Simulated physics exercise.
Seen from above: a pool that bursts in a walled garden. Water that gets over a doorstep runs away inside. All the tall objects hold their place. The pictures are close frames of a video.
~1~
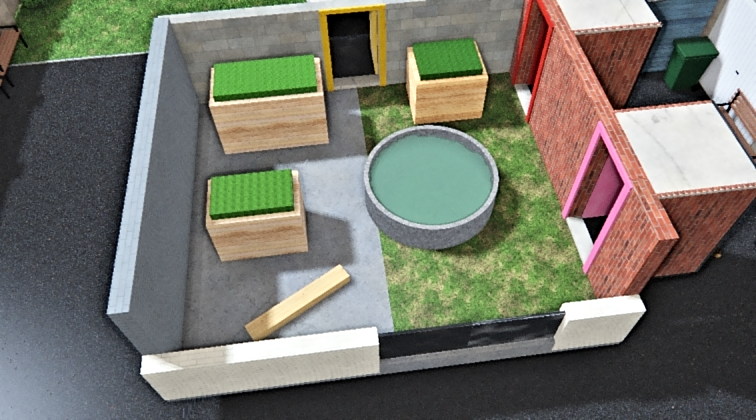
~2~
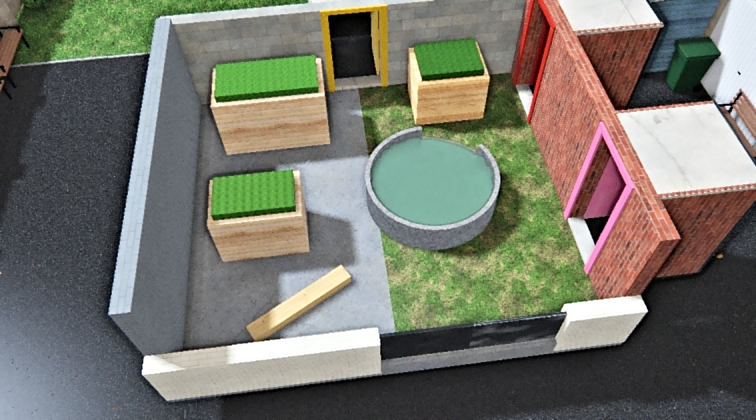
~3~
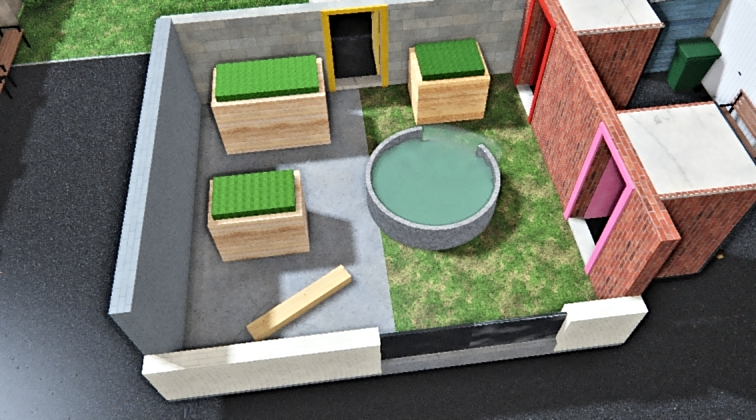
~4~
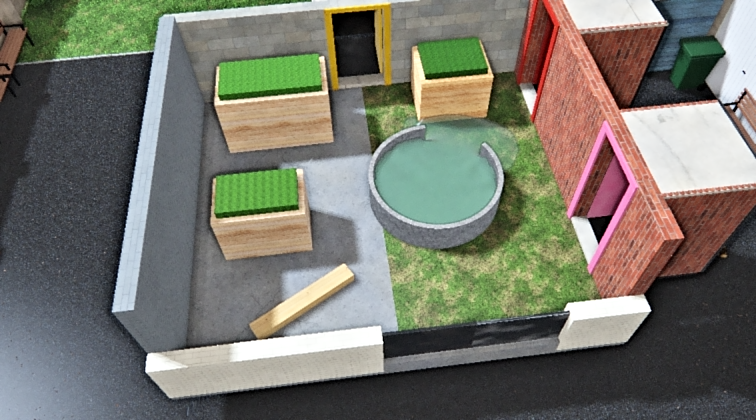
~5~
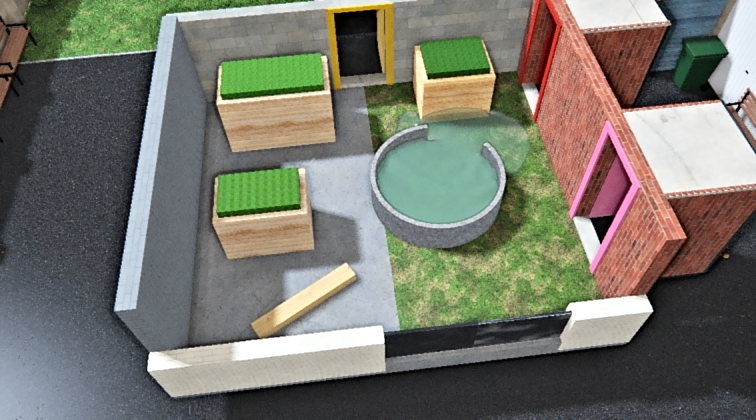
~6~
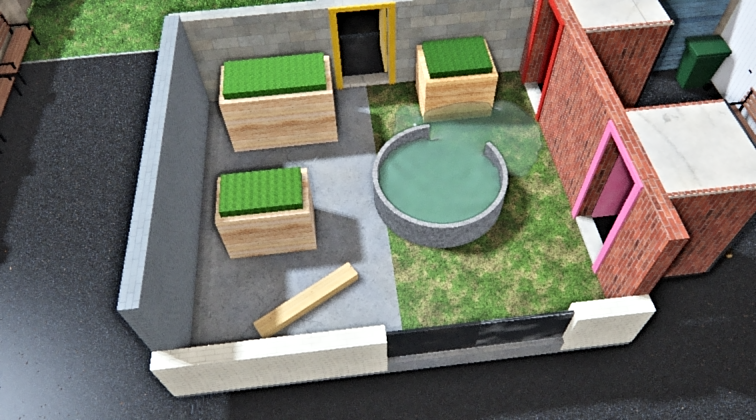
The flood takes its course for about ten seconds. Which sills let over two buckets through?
The yellow door holds within the limit; the pink door holds within the limit; the red door floods.
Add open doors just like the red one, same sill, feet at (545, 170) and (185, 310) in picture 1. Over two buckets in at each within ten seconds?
In turn: Goes over, lets less in.
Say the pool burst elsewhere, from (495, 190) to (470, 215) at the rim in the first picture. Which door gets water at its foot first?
I say the one in pink.
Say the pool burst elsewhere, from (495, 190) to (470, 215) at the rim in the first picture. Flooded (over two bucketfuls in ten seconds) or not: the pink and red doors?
Pink door floods, red door lets less in.
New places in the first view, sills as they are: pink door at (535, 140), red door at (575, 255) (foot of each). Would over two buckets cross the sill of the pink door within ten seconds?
In short: Pink takes more.
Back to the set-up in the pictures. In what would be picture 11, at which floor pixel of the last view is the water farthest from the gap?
Roughly at (516, 76).
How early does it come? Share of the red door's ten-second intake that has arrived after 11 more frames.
Near 25 in a hundred.
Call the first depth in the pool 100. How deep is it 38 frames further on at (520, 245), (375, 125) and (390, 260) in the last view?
About 10, 14 and 0 per cent.
A moment on, water covers 15 % of the floor; the yellow door not reached, the pink door not reached, the red door under two buckets in.
Next, water covers 30 % of the floor; the yellow door not reached, the pink door not reached, the red door over two buckets in.
Then, water covers 45 % of the floor; the yellow door wet at the sill, nothing in, the pink door wet at the sill, nothing in, the red door far over two buckets in.
Later, water covers 65 % of the floor; the yellow door wet at the sill, nothing in, the pink door wet at the sill, nothing in, the red door far over two buckets in.
In the end, water covers 90 % of the floor; the yellow door wet at the sill, nothing in, the pink door wet at the sill, nothing in, the red door far over two buckets in.
